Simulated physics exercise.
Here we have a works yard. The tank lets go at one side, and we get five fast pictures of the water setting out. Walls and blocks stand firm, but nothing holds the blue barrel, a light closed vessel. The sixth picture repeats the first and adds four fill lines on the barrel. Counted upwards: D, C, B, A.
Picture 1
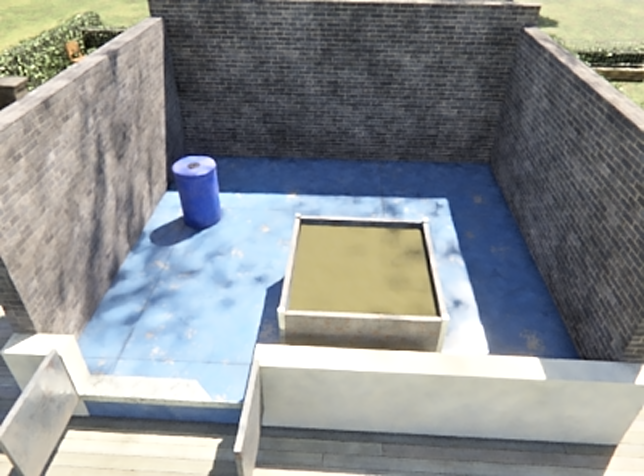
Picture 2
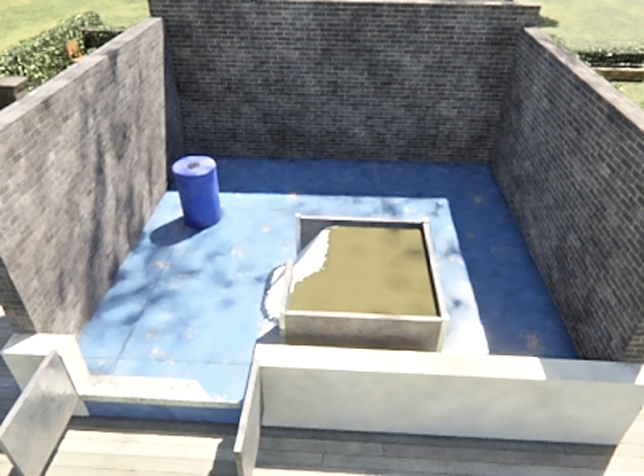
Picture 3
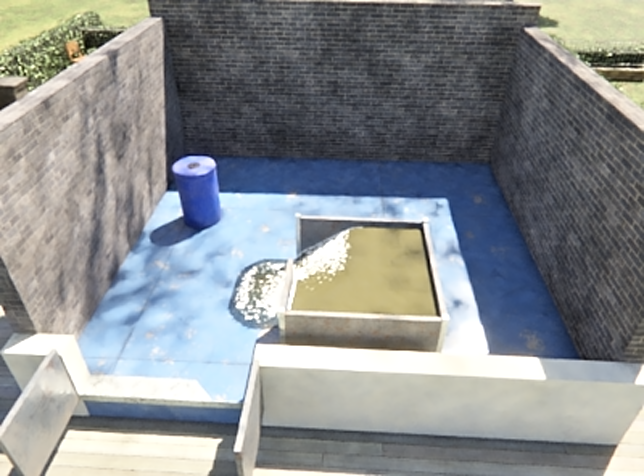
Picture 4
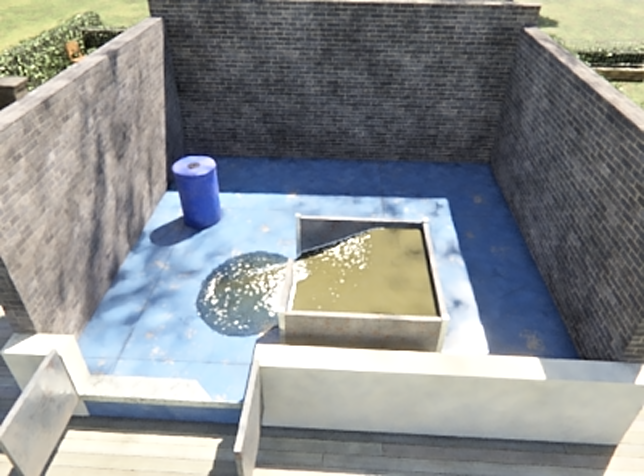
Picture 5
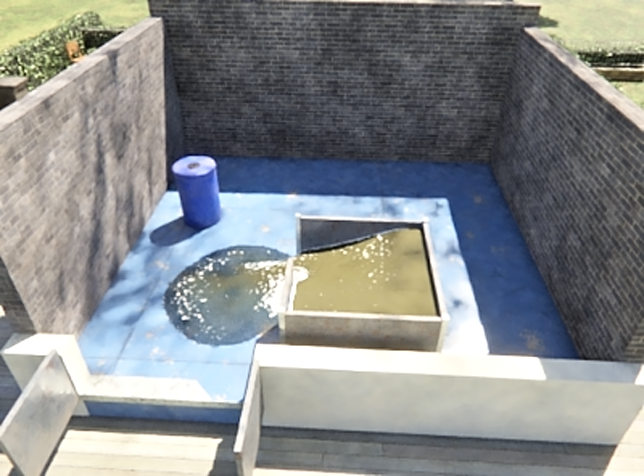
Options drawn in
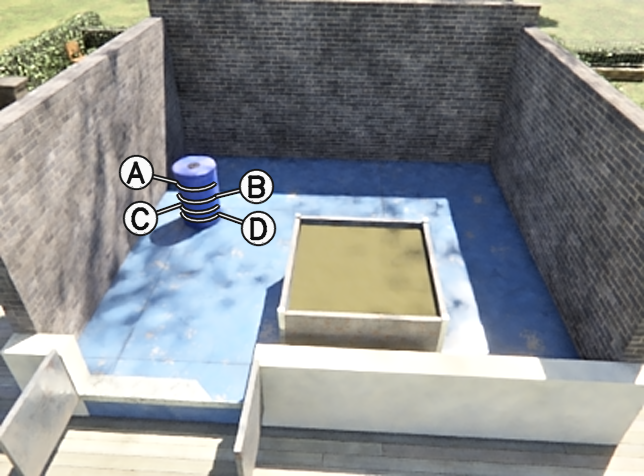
A full tank lets murky water out its left side, and a puddle spreads leftward.
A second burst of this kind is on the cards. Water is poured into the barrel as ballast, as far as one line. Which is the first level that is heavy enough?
Choose C.
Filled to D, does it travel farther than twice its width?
No, it does not.
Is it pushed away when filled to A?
No, that is safe.
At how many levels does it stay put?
Three of them.
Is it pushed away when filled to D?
Yes.
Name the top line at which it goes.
Line D.
On the marked copy, A at (191, 189); B at (194, 202); C at (195, 212); D at (197, 220); from the bottom up D, C, B, A.
If A is chosen, it does not move.
If B is chosen, it does not move.
If C is chosen, it does not move.
If D is chosen, it is pushed about its own width away.
